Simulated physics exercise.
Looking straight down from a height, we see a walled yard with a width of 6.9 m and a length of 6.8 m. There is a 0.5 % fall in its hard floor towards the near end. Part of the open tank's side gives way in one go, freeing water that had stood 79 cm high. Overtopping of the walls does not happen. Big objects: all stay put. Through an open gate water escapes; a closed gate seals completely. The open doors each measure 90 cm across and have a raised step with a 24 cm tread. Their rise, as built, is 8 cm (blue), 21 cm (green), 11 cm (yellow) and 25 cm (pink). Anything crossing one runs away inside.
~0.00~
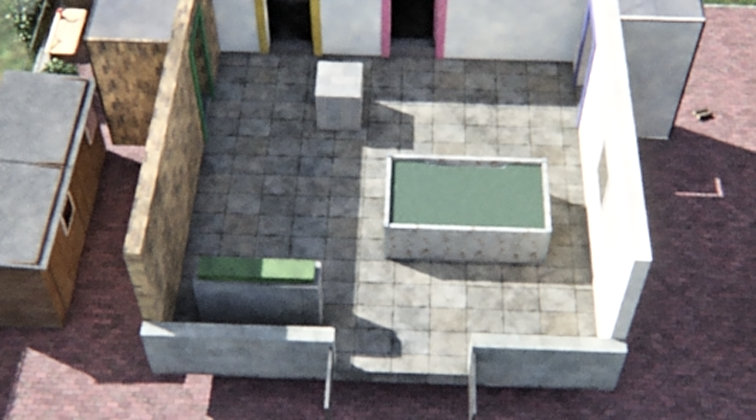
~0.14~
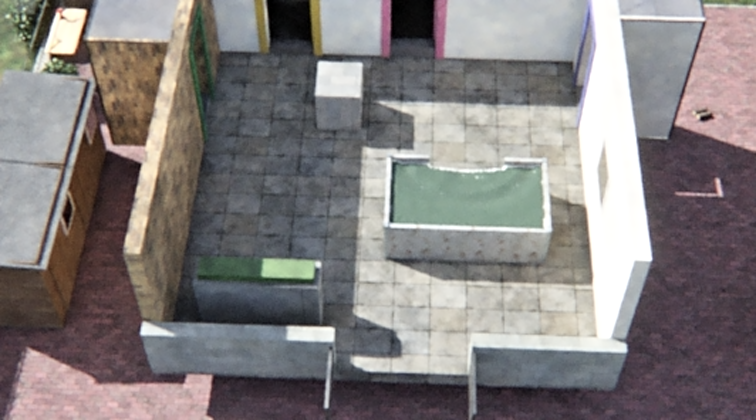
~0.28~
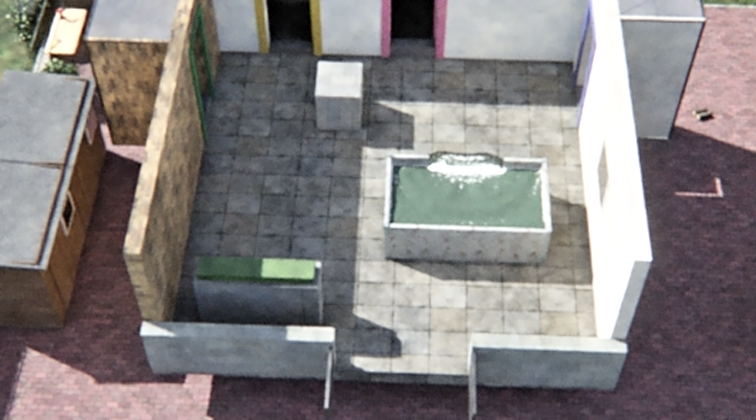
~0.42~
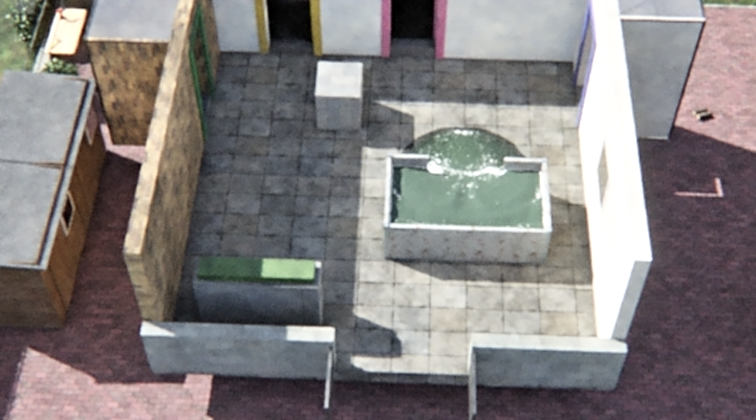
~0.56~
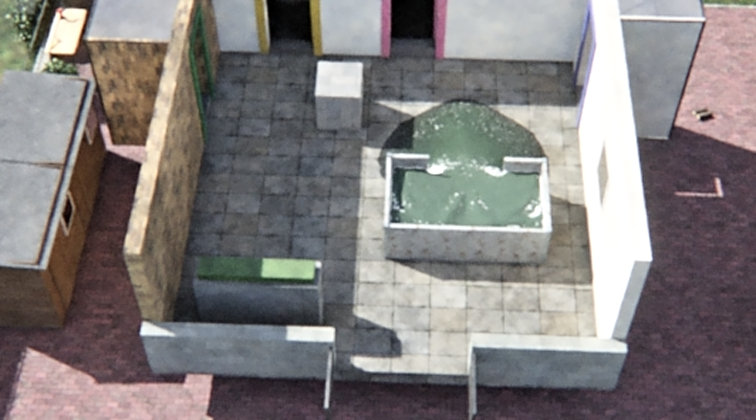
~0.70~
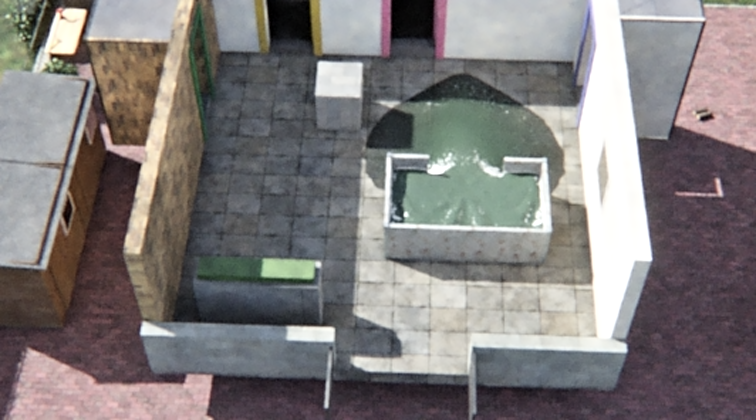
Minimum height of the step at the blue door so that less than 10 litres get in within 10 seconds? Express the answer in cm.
Roughly 21 cm.
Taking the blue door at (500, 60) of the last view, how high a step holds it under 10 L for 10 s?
Roughly 29 cm.
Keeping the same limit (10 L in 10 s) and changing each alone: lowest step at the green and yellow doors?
You'd want some 10.0 cm at green and some 7.0 cm at yellow.
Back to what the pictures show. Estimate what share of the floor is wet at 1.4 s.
Close to 30 per cent of it is wet.
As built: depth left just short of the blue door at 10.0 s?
7.5 cm.
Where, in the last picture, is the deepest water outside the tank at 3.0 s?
Around (479, 63).
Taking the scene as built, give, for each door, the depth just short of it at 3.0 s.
Depth (cm): Blue 19 / green 4 / yellow 8 / pink 21.
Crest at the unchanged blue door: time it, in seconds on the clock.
Crest at t of about 2.6 s.
After 1.4 s water covers 30 % of the floor, deepest (38 cm) near (461, 185); 10 cm at the blue door, 0 litres in over its 8 cm step.
After 3.0 s water covers 40 % of the floor, deepest (28 cm) near (479, 63); 19 cm at the blue door, 55 litres in over its 8 cm step.
After 10.0 s water covers 95 % of the floor, deepest (11 cm) near (598, 366); 8 cm at the blue door, 156 litres in over its 8 cm step.
At the blue door as built, the water arrived by 1.1 s and peaked near 22 cm at 2.6 s.
Run again over the same 10 s with other heights there, 19 litres in over 18 cm, 3 litres over 24.5 cm. The limit of 10 litres is kept from about 21 cm up.
